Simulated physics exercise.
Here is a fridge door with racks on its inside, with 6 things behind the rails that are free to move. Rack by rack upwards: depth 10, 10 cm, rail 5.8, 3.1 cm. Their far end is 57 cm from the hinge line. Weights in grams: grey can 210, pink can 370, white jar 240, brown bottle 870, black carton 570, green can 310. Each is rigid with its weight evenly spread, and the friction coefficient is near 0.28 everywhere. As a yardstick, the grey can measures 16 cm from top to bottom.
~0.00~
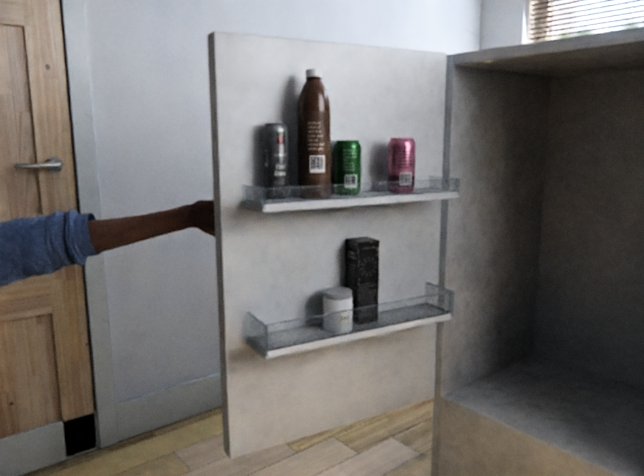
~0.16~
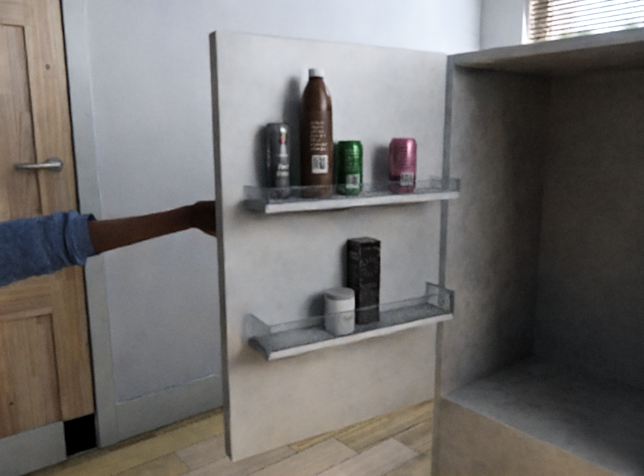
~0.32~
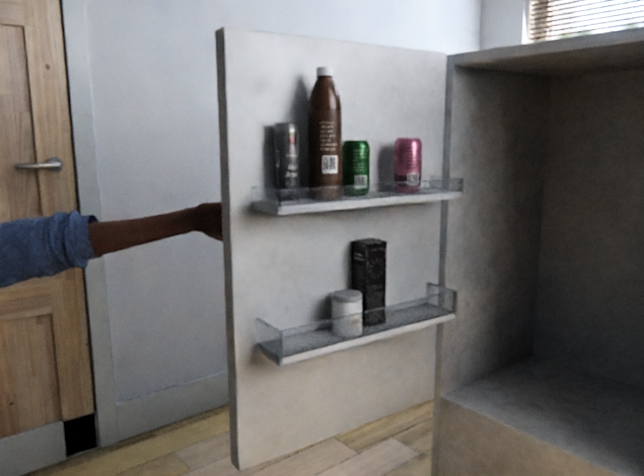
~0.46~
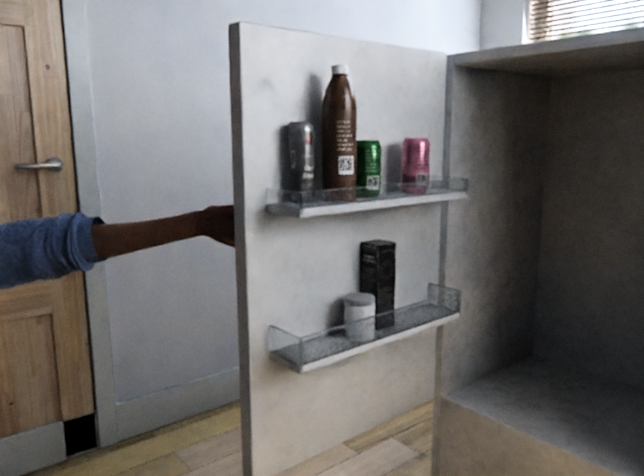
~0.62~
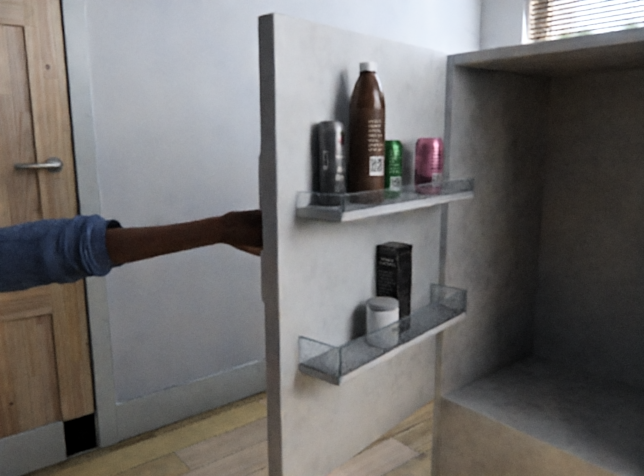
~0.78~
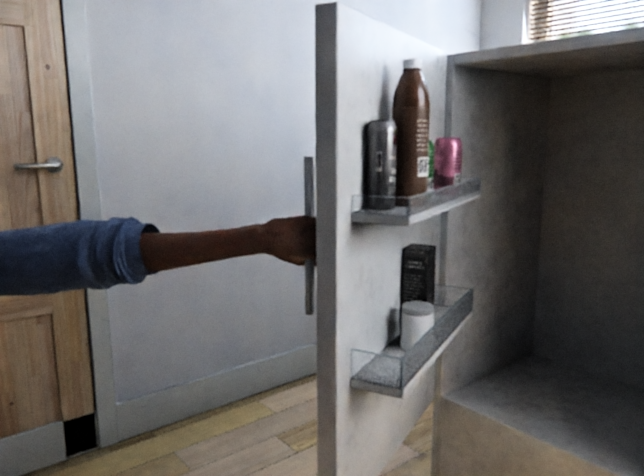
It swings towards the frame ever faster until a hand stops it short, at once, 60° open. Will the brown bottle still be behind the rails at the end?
The brown bottle comes out.
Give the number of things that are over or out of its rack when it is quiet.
2 of them.
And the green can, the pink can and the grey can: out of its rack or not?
The green can is still behind the rails; the pink can ends behind the rails; the grey can ends out of its rack.
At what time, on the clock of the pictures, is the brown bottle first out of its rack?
At about 1.1 s.
After 1.38 s, door 60° open; brown bottle now out of its rack; grey can 23° off upright; black carton moved 3 cm.
After 1.88 s, door 60° open; grey can 25° off upright; black carton moved 3 cm; green can moved 3 cm.
After 2.48 s, door 60° open; grey can now out of its rack; black carton moved 3 cm; green can moved 3 cm.
In the end (3.0 s), out of its rack, grey can and brown bottle; the other 4 under 5 cm from the start.
